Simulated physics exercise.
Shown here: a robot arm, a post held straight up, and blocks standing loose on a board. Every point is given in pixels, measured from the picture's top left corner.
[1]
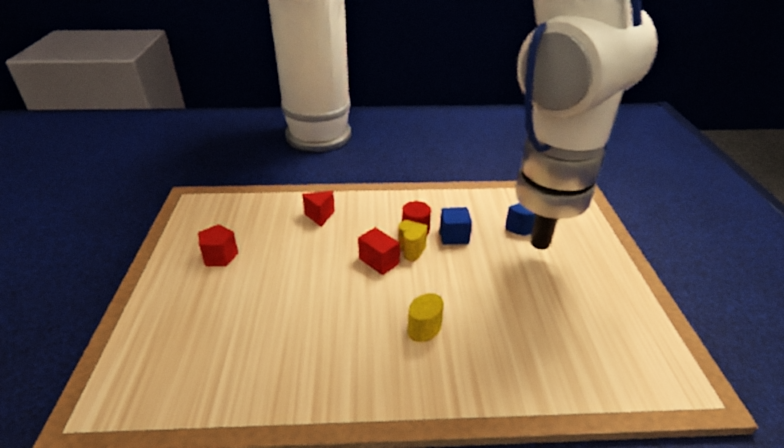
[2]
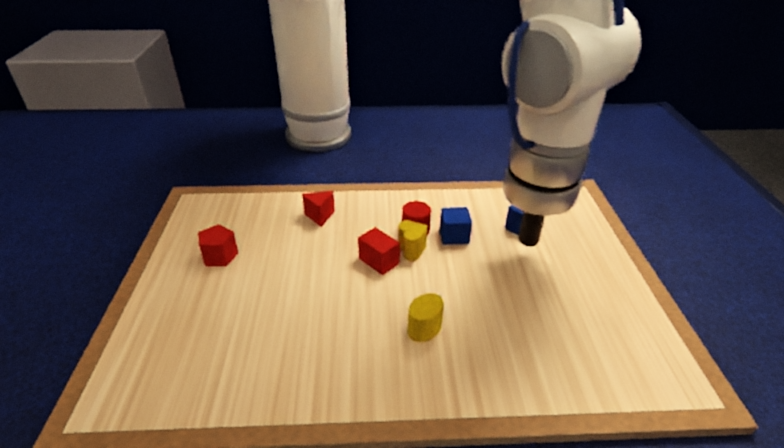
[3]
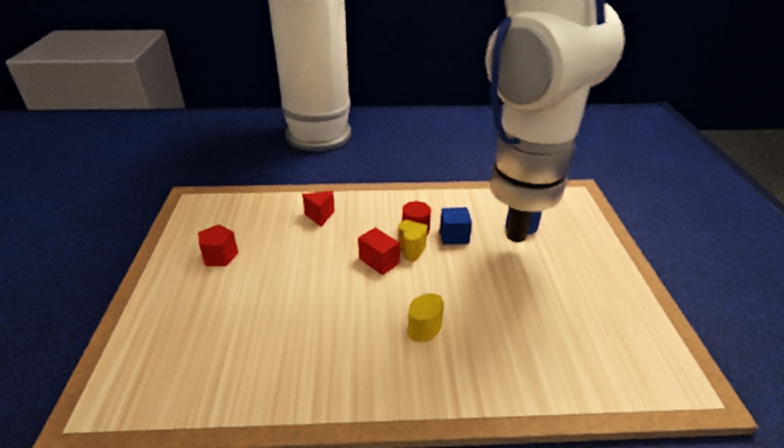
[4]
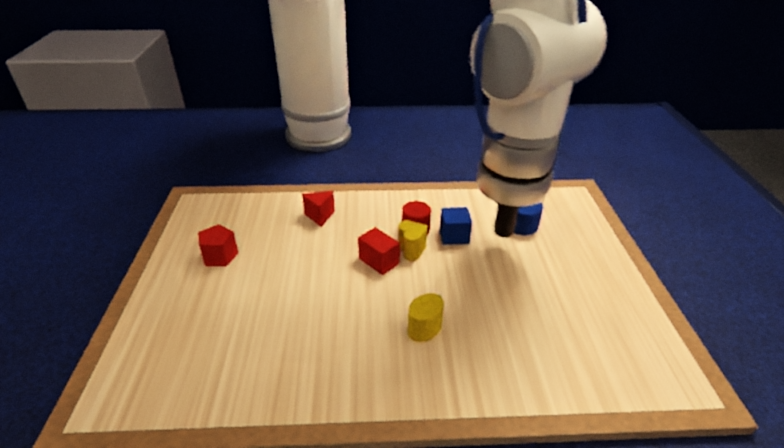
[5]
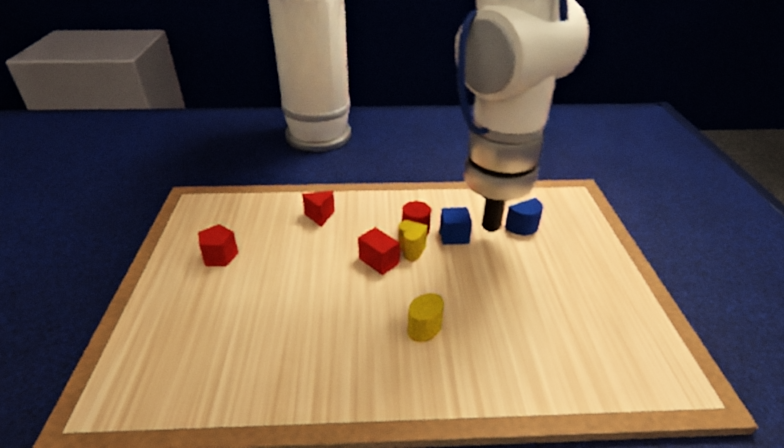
A robot arm holding a dark upright post glides a short way left along the back right of a wooden board, passing in front of one blue block toward another, while the red, yellow and blue blocks stay still.
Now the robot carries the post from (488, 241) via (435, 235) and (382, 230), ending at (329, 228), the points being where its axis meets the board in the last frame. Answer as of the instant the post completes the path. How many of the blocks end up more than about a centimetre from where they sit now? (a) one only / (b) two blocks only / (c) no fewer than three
The one that fits is b, two blocks only.
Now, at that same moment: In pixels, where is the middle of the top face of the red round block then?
I predict (337, 179).
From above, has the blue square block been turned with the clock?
The answer is yes.
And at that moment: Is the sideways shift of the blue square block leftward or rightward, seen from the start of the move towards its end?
Its shift is rightward.
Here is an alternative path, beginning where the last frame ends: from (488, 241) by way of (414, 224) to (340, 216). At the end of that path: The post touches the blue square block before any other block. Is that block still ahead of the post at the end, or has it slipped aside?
The post should keep driving it forward.
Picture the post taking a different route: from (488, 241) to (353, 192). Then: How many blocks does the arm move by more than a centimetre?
A pair of blocks is moved.
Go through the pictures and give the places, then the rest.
The first frame shows post tip at (540, 245); block tops, red triangle at (318, 196); yellow heart block at (412, 229); red round block at (417, 208); blue square block at (457, 215).
The second frame shows post at (528, 241); blocks unchanged.
The third frame shows post at (516, 238); blocks unchanged.
The fourth frame shows post at (503, 233); blocks unchanged.
The fifth frame shows post at (491, 227); red triangle at (318, 196); yellow heart block at (412, 229); red round block at (417, 208); blue square block at (457, 215).
On the path given first. One third of the way, post at (434, 220); red round block at (386, 201); blue square block at (415, 206), turned 40° clockwise.
Two thirds of the way, post at (380, 216); red round block at (346, 187); blue square block at (365, 199), turned 65° clockwise.
At the end, post at (328, 214); red triangle at (315, 196); yellow heart block in place; red round block at (337, 179); blue square block at (342, 194), turned 95° clockwise.
